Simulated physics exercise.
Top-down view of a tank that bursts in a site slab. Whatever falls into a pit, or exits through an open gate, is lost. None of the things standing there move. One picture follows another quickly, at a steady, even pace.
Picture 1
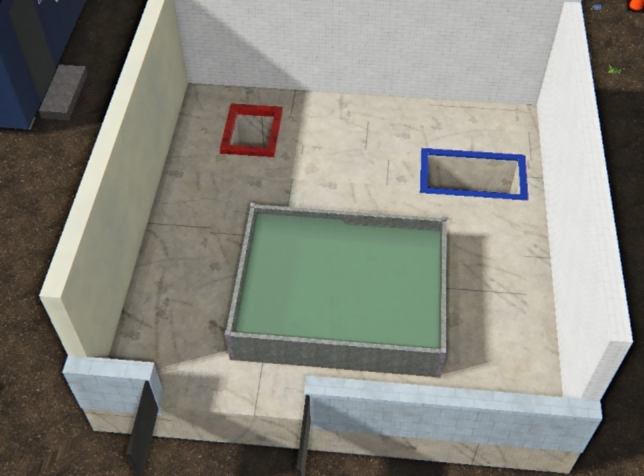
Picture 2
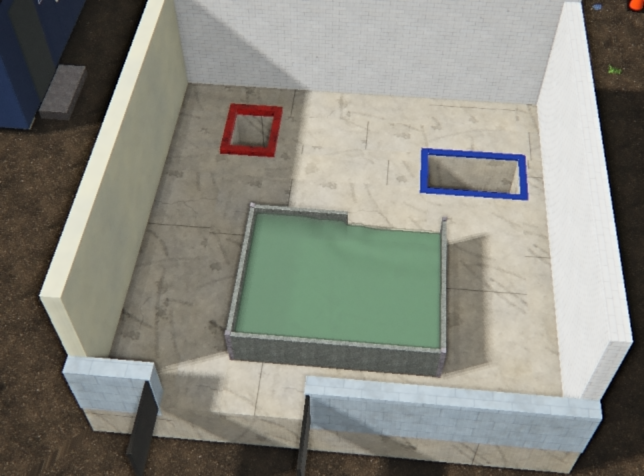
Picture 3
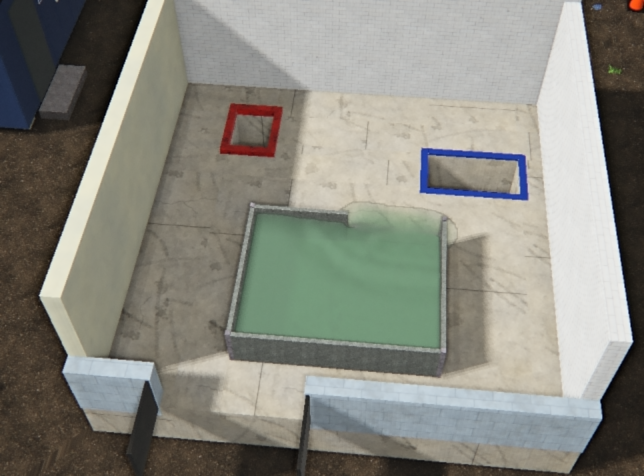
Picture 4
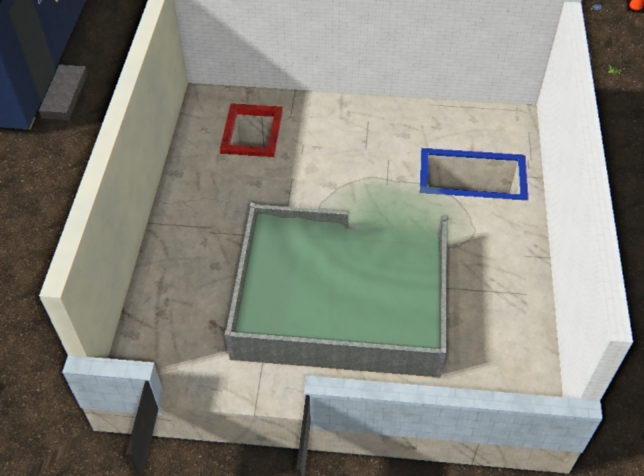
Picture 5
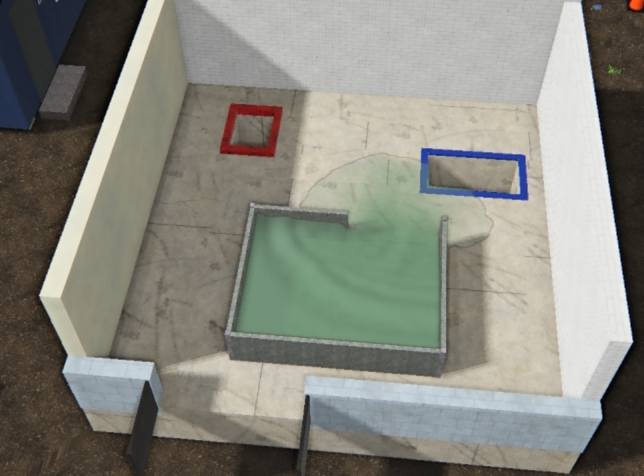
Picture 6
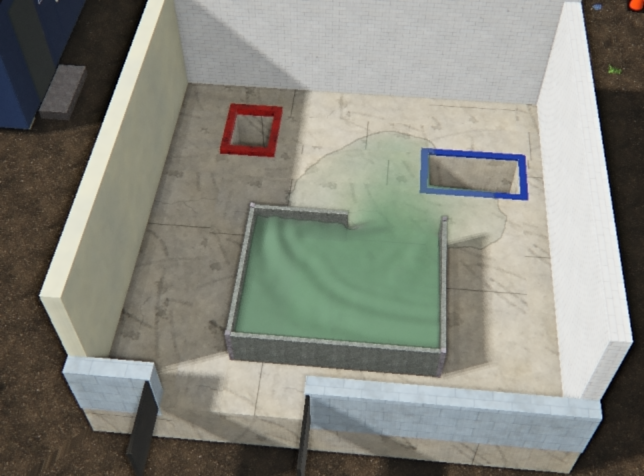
The video shows a walled slab with a tank of green liquid, and red- and blue-framed openings beyond it. Part of the tank's far wall disappears, and liquid pours through the gap, spreading across the floor and around the blue-framed opening.
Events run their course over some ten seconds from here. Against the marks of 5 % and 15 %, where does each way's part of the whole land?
One by one: The gate lands in the bottom band - below five per cent, the blue pit lands in the top band - past fifteen per cent, the red pit lands in the bottom band - below five per cent.
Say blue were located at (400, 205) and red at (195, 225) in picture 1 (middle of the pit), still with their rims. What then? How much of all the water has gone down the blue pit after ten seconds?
Result - blue pit, 75 in a hundred.
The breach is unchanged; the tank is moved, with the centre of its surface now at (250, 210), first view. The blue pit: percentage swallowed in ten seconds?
I'd put the blue pit at 35 per cent of the whole.
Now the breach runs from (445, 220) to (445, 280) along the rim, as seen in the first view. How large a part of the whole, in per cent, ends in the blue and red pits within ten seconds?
Blue 30 %, red 0 %.
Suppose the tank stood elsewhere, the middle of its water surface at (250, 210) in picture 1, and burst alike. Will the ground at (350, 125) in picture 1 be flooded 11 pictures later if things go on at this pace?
There: Under water.
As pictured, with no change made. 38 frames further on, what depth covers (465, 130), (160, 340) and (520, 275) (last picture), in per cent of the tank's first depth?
8, 0 and 4 in a hundred, in turn.
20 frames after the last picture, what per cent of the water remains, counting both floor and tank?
80 per cent.
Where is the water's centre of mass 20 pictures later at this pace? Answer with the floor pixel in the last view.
Around (357, 228).
A moment on, water covers 25 % of the floor; the gate 0 %, the blue pit 4 %, the red pit 0 %.
Next, water covers 30 % of the floor; the gate 0 %, the blue pit 11 %, the red pit 0 %.
Then, water covers 40 % of the floor; the gate 0 %, the blue pit 19 %, the red pit 0 %.
Later, water covers 75 % of the floor; the gate 0 %, the blue pit 32 %, the red pit 1 %.
In the end, water covers 90 % of the floor; the gate 2 %, the blue pit 44 %, the red pit 1 %.
